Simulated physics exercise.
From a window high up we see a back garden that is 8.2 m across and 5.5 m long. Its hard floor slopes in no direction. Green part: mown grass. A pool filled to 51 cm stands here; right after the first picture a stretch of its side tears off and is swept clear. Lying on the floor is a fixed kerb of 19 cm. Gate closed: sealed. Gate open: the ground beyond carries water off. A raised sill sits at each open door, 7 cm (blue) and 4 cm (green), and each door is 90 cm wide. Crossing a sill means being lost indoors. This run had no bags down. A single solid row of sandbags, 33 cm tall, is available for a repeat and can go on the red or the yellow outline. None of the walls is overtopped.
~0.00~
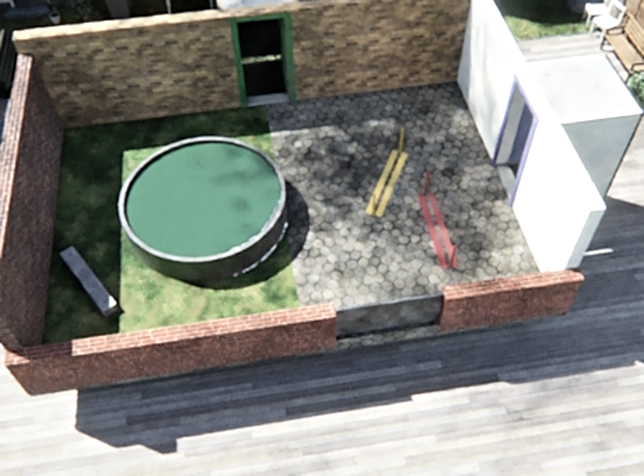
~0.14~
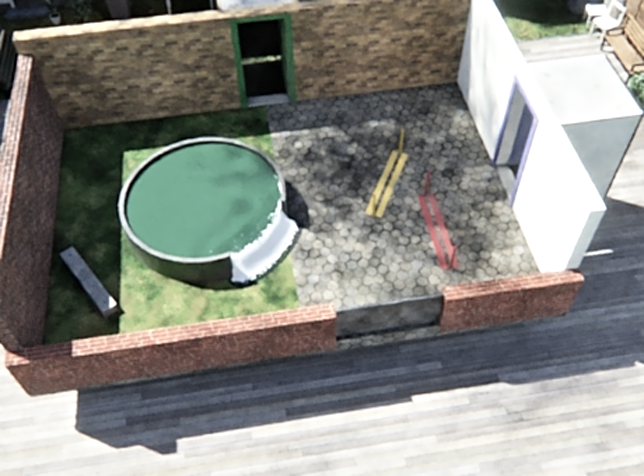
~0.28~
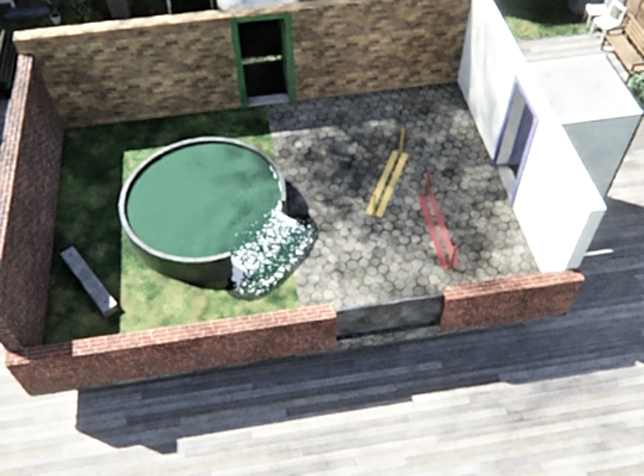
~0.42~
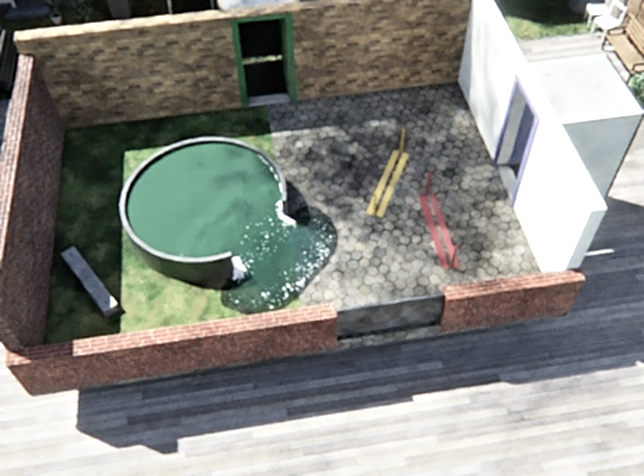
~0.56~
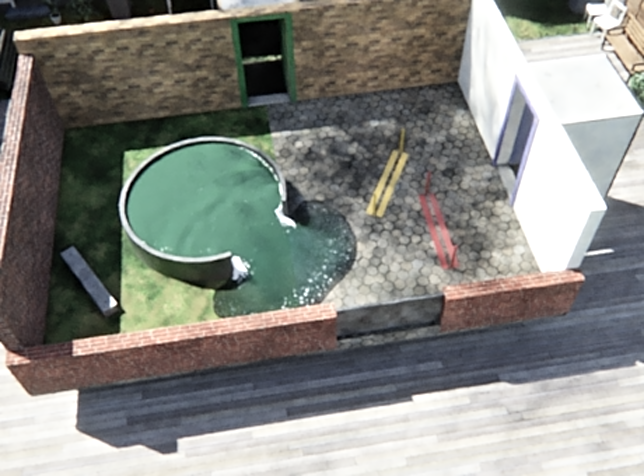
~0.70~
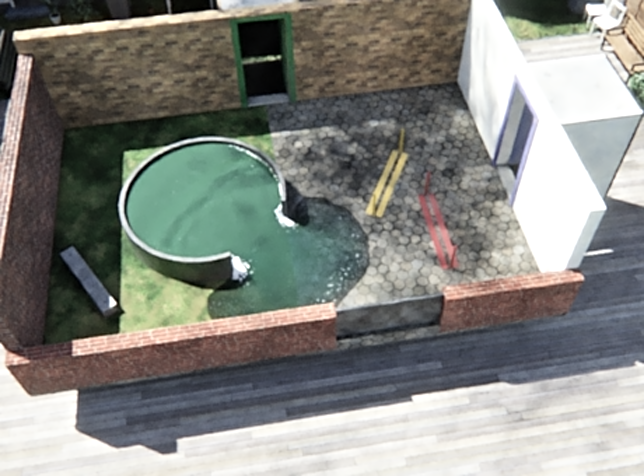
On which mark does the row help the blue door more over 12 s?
On the red mark.
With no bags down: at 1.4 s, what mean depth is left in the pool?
Roughly 39 centimetres deep.
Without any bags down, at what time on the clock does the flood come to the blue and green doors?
The blue door at 3.0 s and the green door at 6.5 s.
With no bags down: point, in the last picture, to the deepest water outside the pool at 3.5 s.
Roughly at pixel (540, 287).
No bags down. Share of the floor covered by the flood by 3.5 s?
It comes to about 40 percent wet.
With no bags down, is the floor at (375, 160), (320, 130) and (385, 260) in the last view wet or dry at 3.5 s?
Respectively: Clear, clear and covered.
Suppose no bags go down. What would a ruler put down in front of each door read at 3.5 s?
Depths in centimetres: Blue 12, green 0.
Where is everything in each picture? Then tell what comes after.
In the first frame, the pool at (203, 198) is whole and still, 51 cm deep.
In the second frame, water pours out at (266, 245) and has run 0.8 m, to (236, 283); typically 8 cm deep outside, 51 cm at the pool's back.
In the third frame, the front is at (234, 292), 1.0 m from the gap at (267, 246); 1.0 m2 of floor is under water; 51 cm left at the back of the pool.
In the fourth frame, the front is at (251, 311), 1.2 m from the gap at (267, 247); 2.1 m2 of floor is under water; 51 cm left at the back of the pool.
In the fifth frame, the front is at a hidden place, 1.5 m from the gap at (267, 247); 3.3 m2 of floor is under water; 51 cm left at the back of the pool.
In the sixth frame, the front is at a hidden place, 1.7 m from the gap at (266, 247); 4.3 m2 of floor is under water; 51 cm left at the back of the pool.
After 1.4 s water covers 20 % of the floor and is deepest (26 cm) near (272, 255) in the run without bags; in at the blue door, 0 L with no bags, 0 L with the row on red, 0 L on yellow.
After 2.2 s water covers 30 % of the floor and is deepest (27 cm) near (306, 332) in the run without bags; in at the blue door, 0 L with no bags, 0 L with the row on red, 0 L on yellow.
After 3.5 s water covers 40 % of the floor and is deepest (32 cm) near (540, 287) in the run without bags; in at the blue door, 1 L with no bags, 0 L with the row on red, 1 L on yellow.
After 7.0 s water covers 75 % of the floor and is deepest (16 cm) near (460, 103) in the run without bags; in at the blue door, 34 L with no bags, 1 L with the row on red, 32 L on yellow.
After 12.0 s water covers 95 % of the floor and is deepest (10 cm) near (249, 161) in the run without bags; in at the blue door, 48 L with no bags, 2 L with the row on red, 51 L on yellow.
